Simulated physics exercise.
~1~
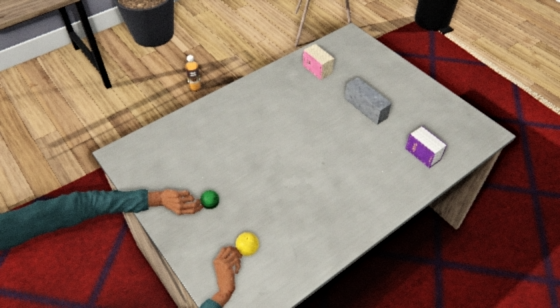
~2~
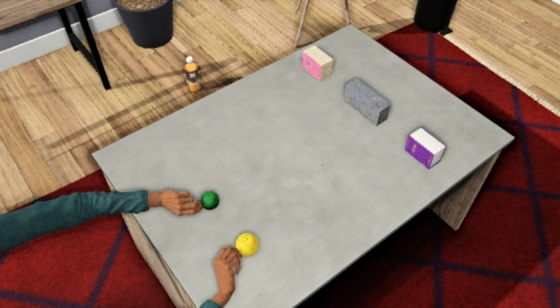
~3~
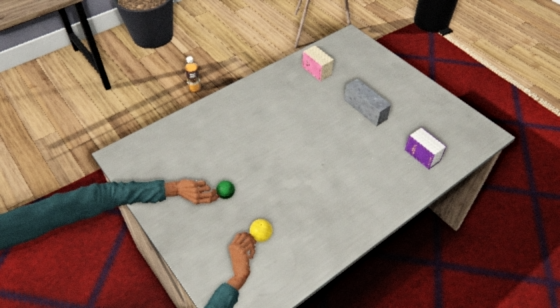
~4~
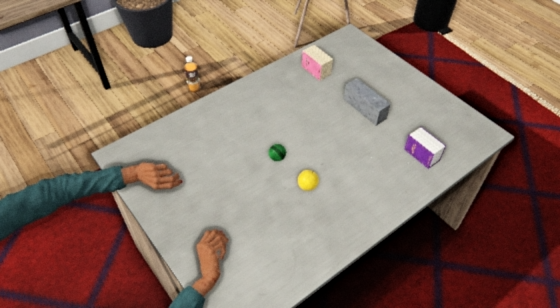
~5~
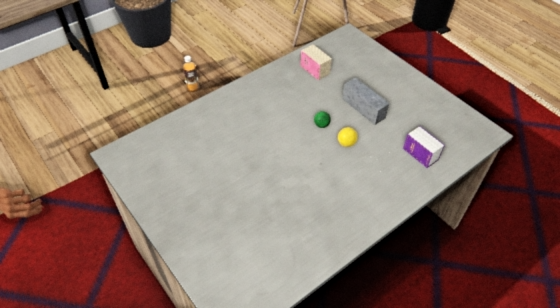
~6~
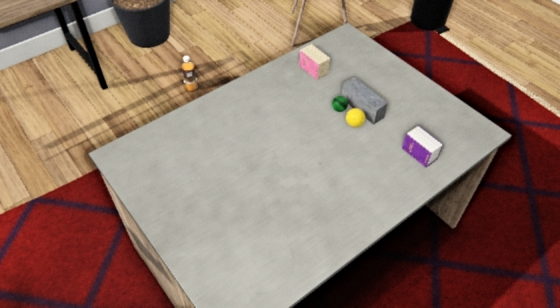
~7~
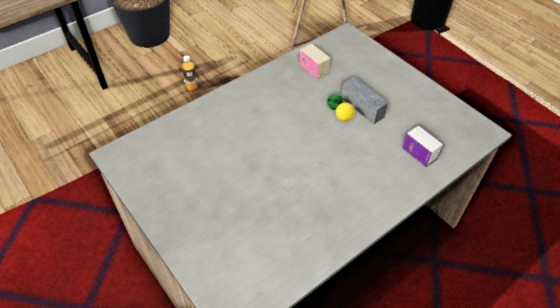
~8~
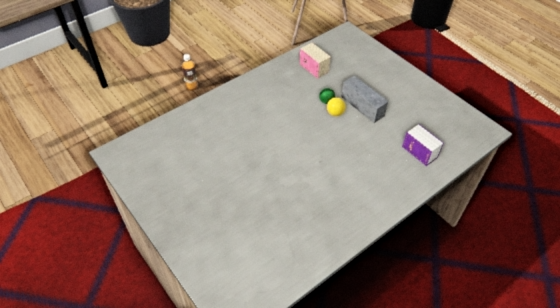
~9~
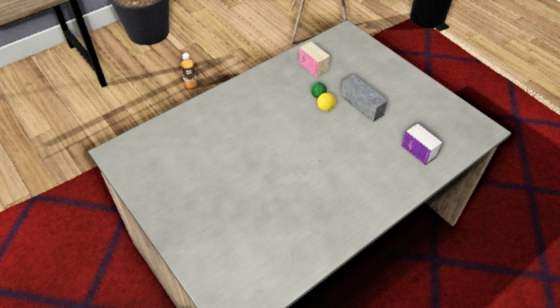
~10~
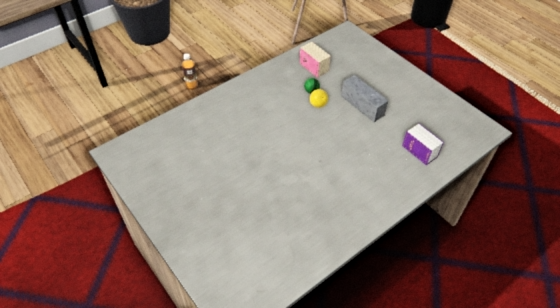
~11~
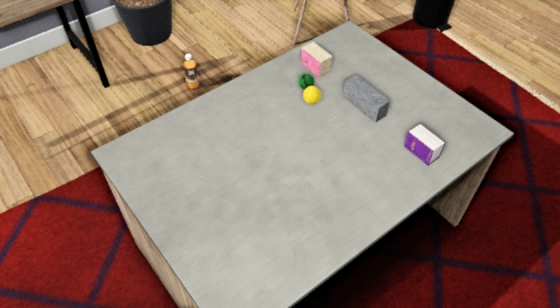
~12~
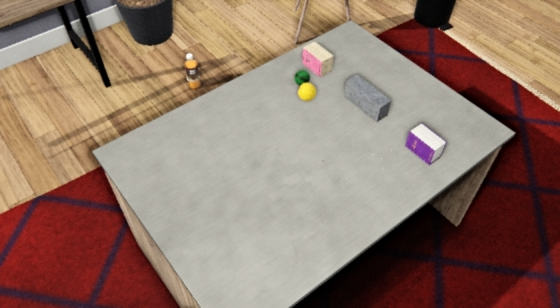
Green and yellow balls, released by two hands, roll toward the grey block and bounce off leftward.
